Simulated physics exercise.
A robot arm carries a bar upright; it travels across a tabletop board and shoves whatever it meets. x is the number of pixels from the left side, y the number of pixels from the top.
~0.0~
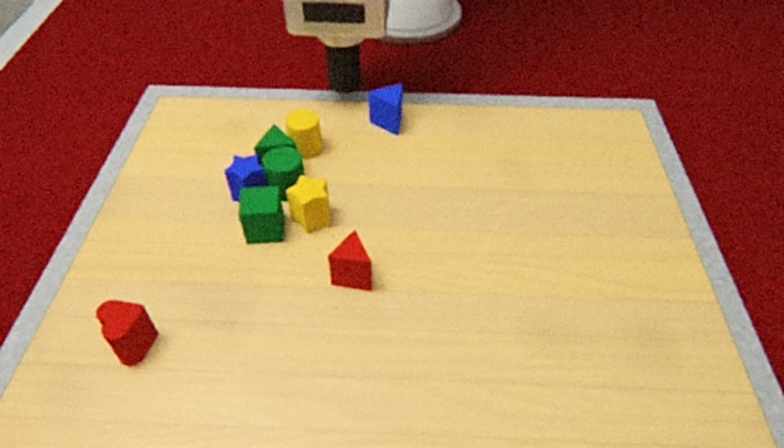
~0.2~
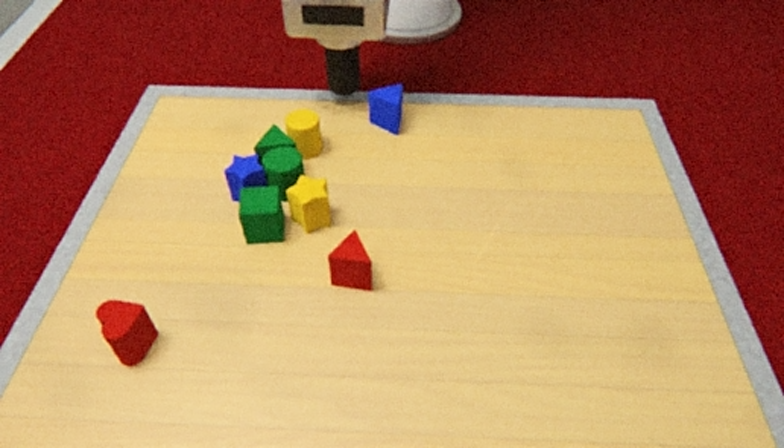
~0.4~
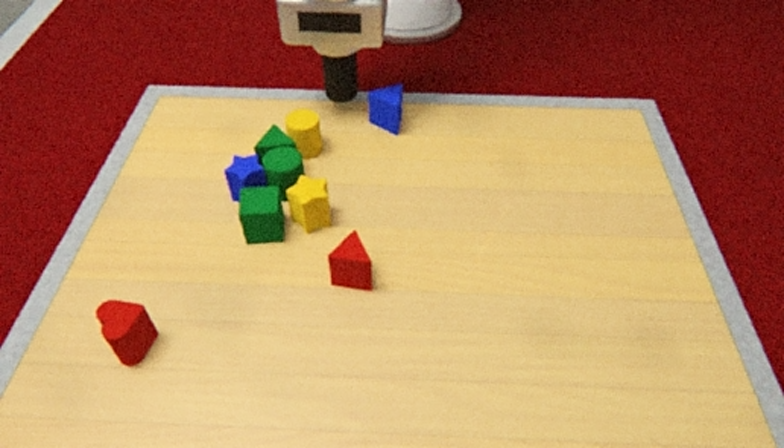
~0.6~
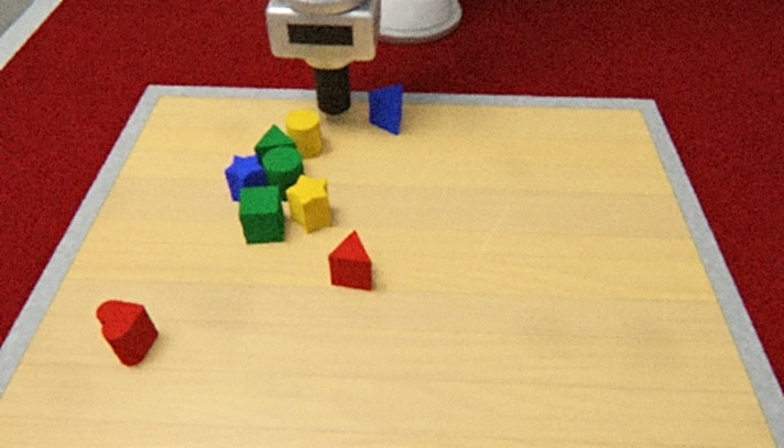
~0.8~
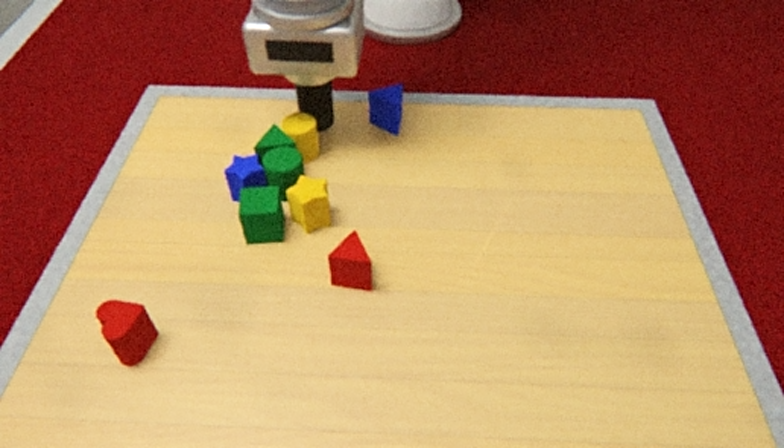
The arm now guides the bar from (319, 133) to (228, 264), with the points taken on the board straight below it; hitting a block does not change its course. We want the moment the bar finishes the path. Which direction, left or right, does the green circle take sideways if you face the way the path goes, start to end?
Measured against the direction from start to end, the green circle shifts toward the left-hand side.
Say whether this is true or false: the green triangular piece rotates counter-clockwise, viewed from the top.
The claim does not hold.
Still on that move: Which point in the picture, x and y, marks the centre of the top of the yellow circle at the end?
The centre of its top face lies at (216, 181).
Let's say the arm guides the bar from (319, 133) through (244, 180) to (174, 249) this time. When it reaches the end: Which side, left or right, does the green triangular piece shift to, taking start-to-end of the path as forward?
Answer: Right.
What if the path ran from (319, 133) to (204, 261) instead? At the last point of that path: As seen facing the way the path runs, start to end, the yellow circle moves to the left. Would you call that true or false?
That claim is false.
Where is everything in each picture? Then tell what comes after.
Tip of the bar at (345, 85), middles of tops, red heart block at (117, 316), green square at (259, 199), green triangular piece at (274, 137), green circle at (282, 158), yellow circle at (302, 119), in the first frame.
Bar at (344, 87), nothing pushed, in the second frame.
Bar at (342, 95), nothing pushed, in the third frame.
Bar at (334, 106), nothing pushed, in the fourth frame.
Bar at (318, 123), red heart block at (117, 316), green square at (259, 199), green triangular piece at (274, 137), green circle at (282, 158), yellow circle at (298, 122), in the fifth frame.
On the path given first. One third of the way, bar at (291, 161); green triangular piece at (224, 152), turned 35° clockwise; green circle at (278, 174); yellow circle at (255, 156).
Two thirds of the way, bar at (260, 204); green square at (244, 234), turned 45° clockwise; green triangular piece at (213, 154), turned 75° clockwise; green circle at (274, 209); yellow circle at (217, 180).
At the end, bar at (225, 254); red heart block unmoved; green square at (234, 269), turned 25° clockwise; green triangular piece at (213, 154), turned 75° clockwise; green circle at (278, 217); yellow circle at (216, 181).
